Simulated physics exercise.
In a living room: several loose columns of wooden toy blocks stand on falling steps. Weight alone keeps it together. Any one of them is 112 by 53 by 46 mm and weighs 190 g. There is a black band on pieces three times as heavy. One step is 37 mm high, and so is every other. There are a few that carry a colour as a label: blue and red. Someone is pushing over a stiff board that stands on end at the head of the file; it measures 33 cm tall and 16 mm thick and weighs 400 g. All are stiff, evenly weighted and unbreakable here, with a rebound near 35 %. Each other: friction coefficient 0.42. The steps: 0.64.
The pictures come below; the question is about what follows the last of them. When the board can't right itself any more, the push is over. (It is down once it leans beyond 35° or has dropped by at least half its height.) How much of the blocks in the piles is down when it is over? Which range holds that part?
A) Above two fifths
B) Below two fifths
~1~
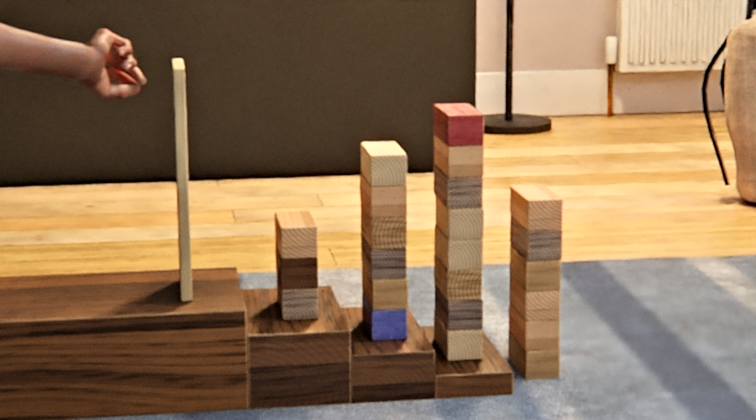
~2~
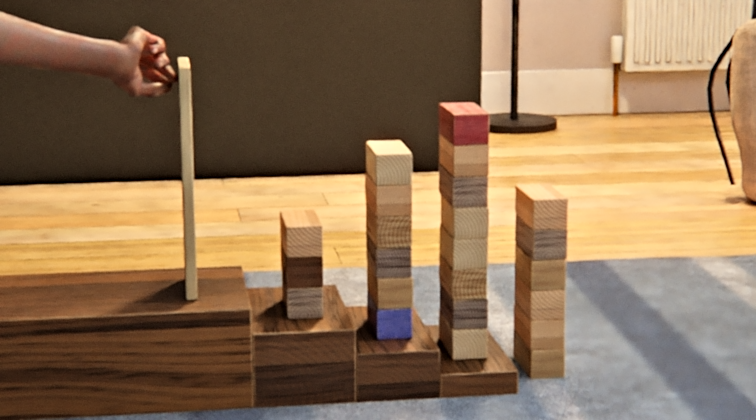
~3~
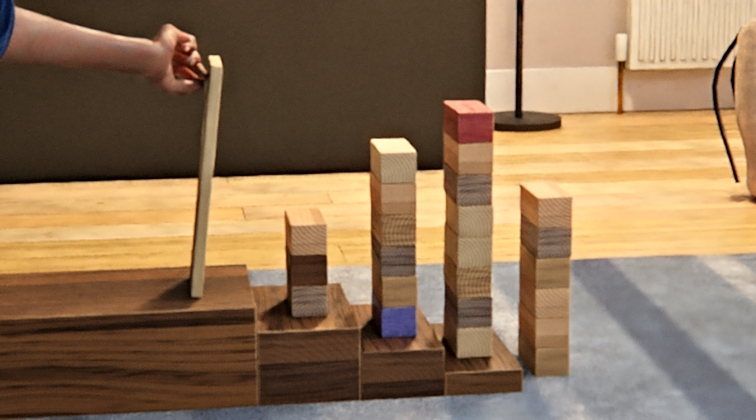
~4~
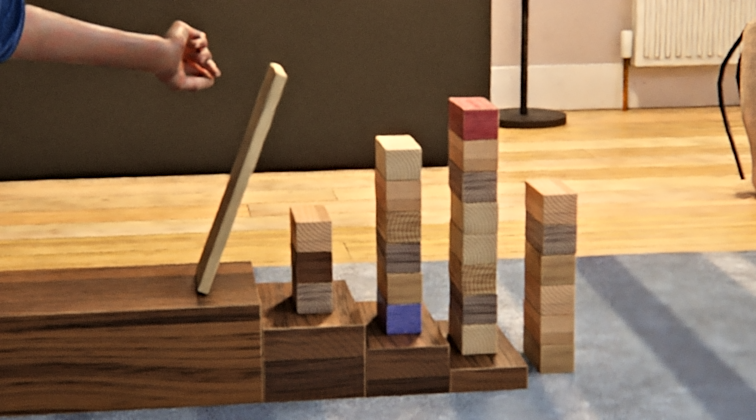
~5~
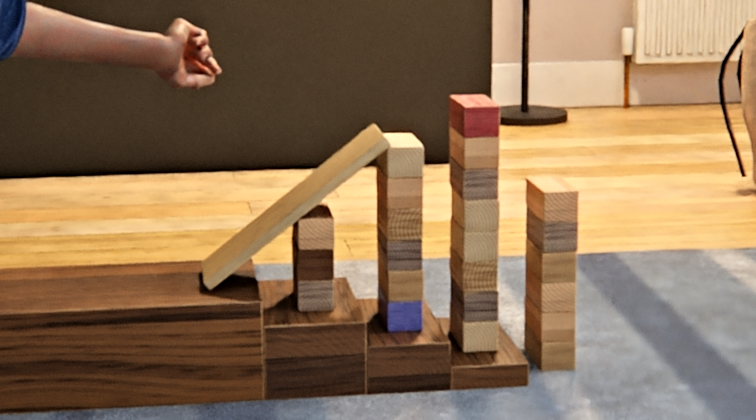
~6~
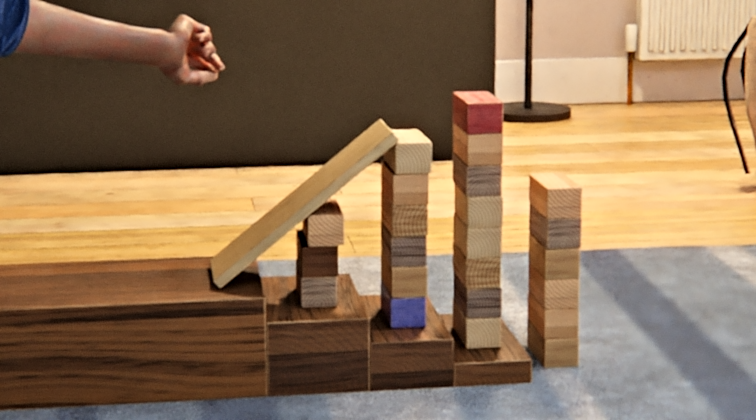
B.
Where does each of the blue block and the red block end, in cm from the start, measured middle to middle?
So blue shifts 0 cm, while red shifts 0 cm.
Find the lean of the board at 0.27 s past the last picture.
Around 50 degrees.
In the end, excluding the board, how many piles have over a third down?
Count: 0.
Then, 0.06 s on from the sixth picture, board 52° from upright; none of the 23 blocks down, 2 disturbed.
Finally, board 52° from upright; none of the 23 blocks down, 2 disturbed; red block unmoved; blue block unmoved. That is 0 per cent. Seen by the last camera, middles, red block near (477, 112), blue block near (403, 302).
